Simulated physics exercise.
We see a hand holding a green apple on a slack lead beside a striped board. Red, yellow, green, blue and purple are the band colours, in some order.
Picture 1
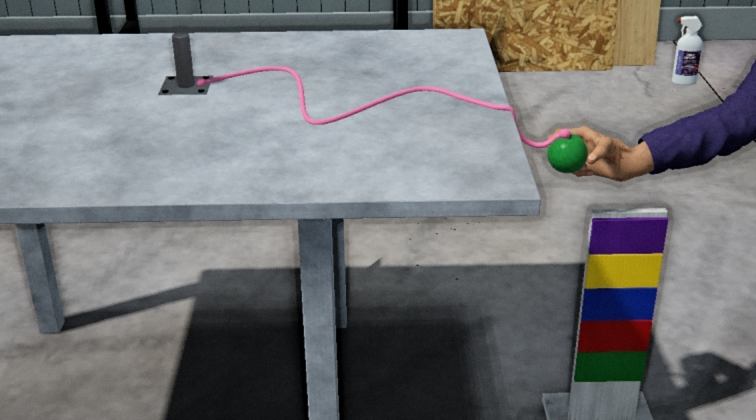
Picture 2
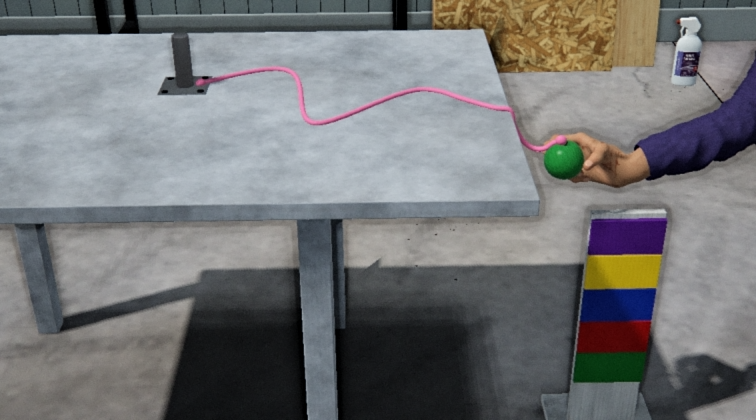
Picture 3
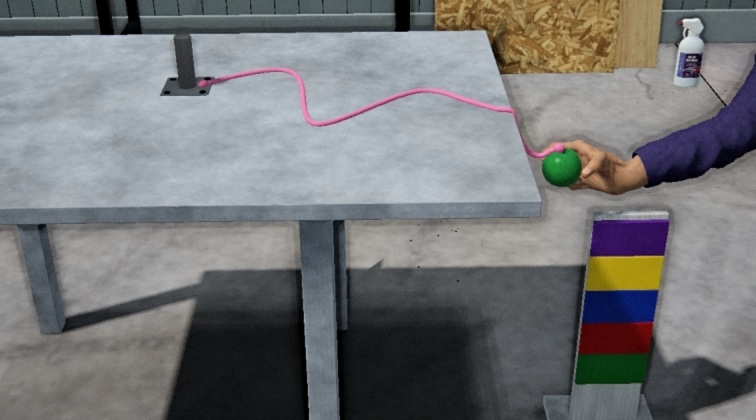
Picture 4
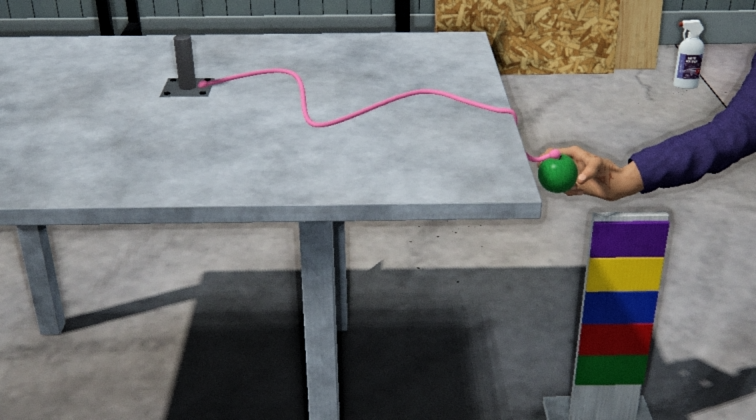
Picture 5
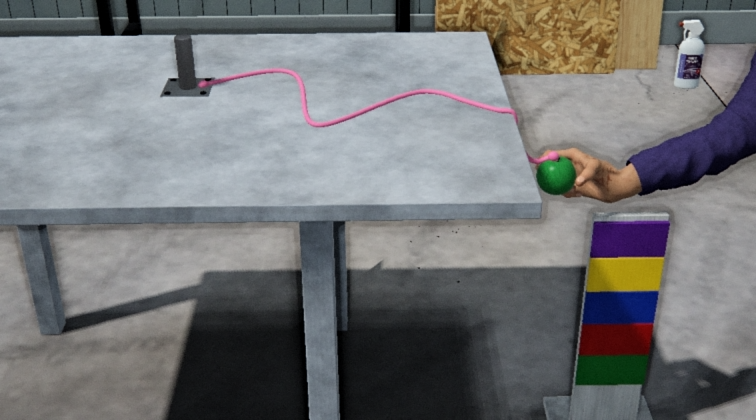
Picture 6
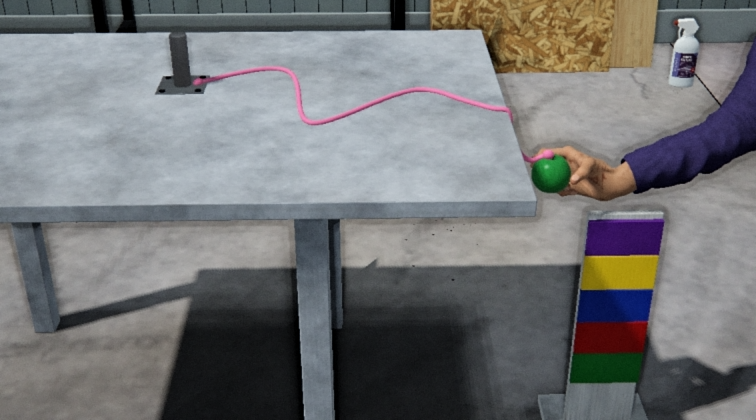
A green ball on a slack pink cord, held by a hand in a purple sleeve, moved slightly down and left beside the gray table's edge, above a striped board, while the cord barely shifted.
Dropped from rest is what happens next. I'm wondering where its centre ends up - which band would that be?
That would be the red band.
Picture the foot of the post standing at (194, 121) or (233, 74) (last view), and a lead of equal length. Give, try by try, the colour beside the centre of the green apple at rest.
Green; green.
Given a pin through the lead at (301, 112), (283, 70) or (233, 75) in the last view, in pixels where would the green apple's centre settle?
It ends up near (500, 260) the first time, (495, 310) the second and (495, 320) the third.
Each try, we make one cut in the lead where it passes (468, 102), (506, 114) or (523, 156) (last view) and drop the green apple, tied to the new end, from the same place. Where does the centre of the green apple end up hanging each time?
(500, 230), (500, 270), (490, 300).
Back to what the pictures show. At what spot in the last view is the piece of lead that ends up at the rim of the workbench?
It's near (373, 104) in the last picture.
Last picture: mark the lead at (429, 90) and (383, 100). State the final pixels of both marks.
Result - first point (503, 173), second point (507, 123).
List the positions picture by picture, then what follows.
The first picture shows green apple (568, 154); purple (629, 238); yellow (624, 272); blue (620, 305); red (615, 337); green (611, 368).
The second picture shows green apple (564, 160); lead through (244, 73) (300, 86) (322, 123) (395, 96) (482, 105).
The third picture shows green apple (562, 168).
The fourth picture shows green apple (558, 174); lead through (246, 75) (302, 88) (324, 125) (397, 98) (484, 107).
The fifth picture shows green apple (556, 176).
The sixth picture shows green apple (551, 174); lead through (242, 73) (297, 86) (319, 123) (393, 96) (479, 105).
A little later, apple near (493, 324); level with red.
Next, apple near (490, 325); level with red.
When it is over, apple near (491, 326); level with red. Its middle rests at the red band.
